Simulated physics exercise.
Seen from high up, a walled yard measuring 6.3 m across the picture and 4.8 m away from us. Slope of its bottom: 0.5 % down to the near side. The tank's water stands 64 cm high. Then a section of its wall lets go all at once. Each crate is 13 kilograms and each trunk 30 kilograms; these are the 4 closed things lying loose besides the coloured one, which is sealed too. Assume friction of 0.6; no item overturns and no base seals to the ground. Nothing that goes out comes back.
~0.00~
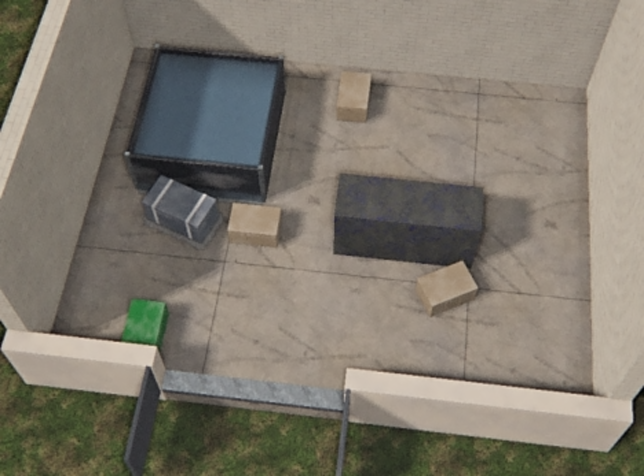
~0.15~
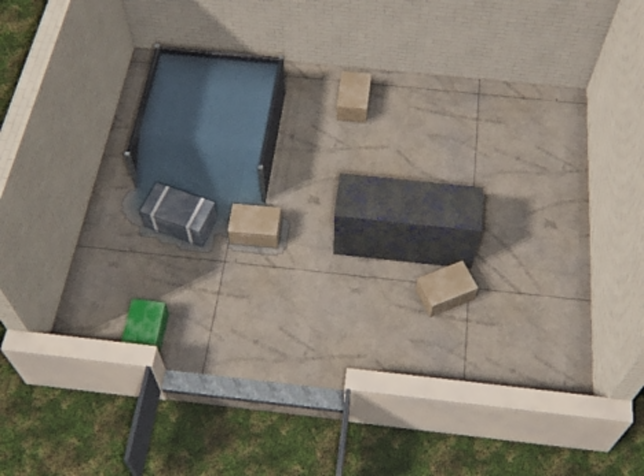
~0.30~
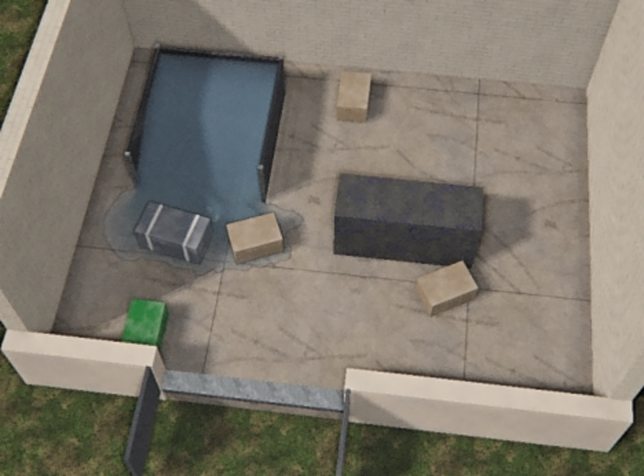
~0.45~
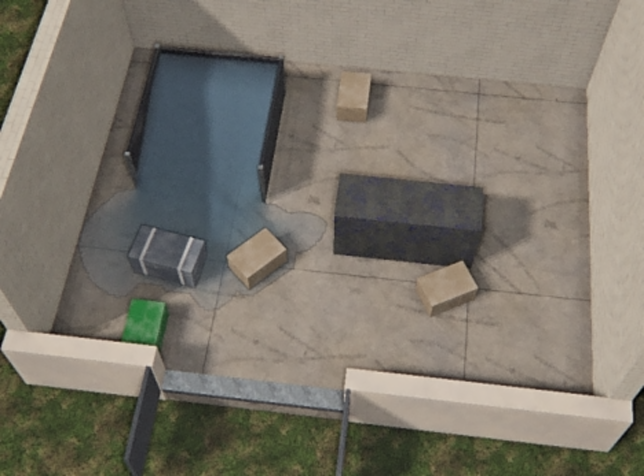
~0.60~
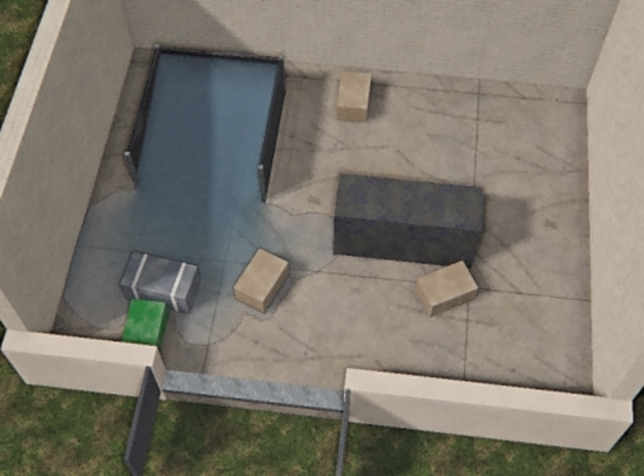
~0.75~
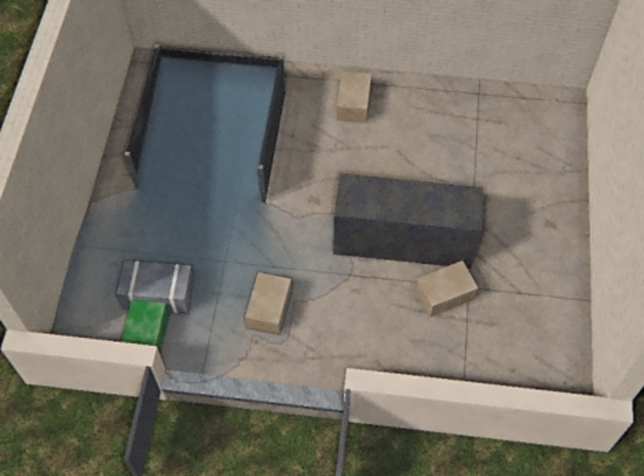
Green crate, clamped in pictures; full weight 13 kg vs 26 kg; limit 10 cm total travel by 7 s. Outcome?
Neither.
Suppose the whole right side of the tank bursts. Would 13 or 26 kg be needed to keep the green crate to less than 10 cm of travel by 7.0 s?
Then you need the heavier mass.
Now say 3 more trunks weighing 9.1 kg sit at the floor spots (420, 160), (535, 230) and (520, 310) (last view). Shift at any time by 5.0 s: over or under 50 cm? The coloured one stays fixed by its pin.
First one stayed within, second stayed within, third stayed within.
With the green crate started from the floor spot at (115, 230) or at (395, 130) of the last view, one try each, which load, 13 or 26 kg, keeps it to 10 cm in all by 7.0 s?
At the first place nothing works, and at the second the small mass does it.
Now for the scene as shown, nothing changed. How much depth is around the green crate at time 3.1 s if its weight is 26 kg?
About 10 cm.
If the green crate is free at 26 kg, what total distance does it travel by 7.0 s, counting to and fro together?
It covers some 200 cm altogether.
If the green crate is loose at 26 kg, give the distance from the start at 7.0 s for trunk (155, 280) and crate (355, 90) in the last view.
Taking them in order, that's 250 centimetres and 0 centimetres.
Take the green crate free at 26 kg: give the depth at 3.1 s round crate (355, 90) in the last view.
I'd say some 0 cm.
After 1.4 s the green crate would be 11 cm from its start with 13 kg and 11 cm from its start with 26 kg; 10 cm of water round it then.
After 3.1 s the green crate would be 80 cm from its start with 13 kg and 142 cm from its start with 26 kg; 10 cm of water round it then.
After 4.9 s the green crate would be gone out with 13 kg and gone out with 26 kg.
After 7.0 s the green crate would be gone out with 13 kg and gone out with 26 kg.
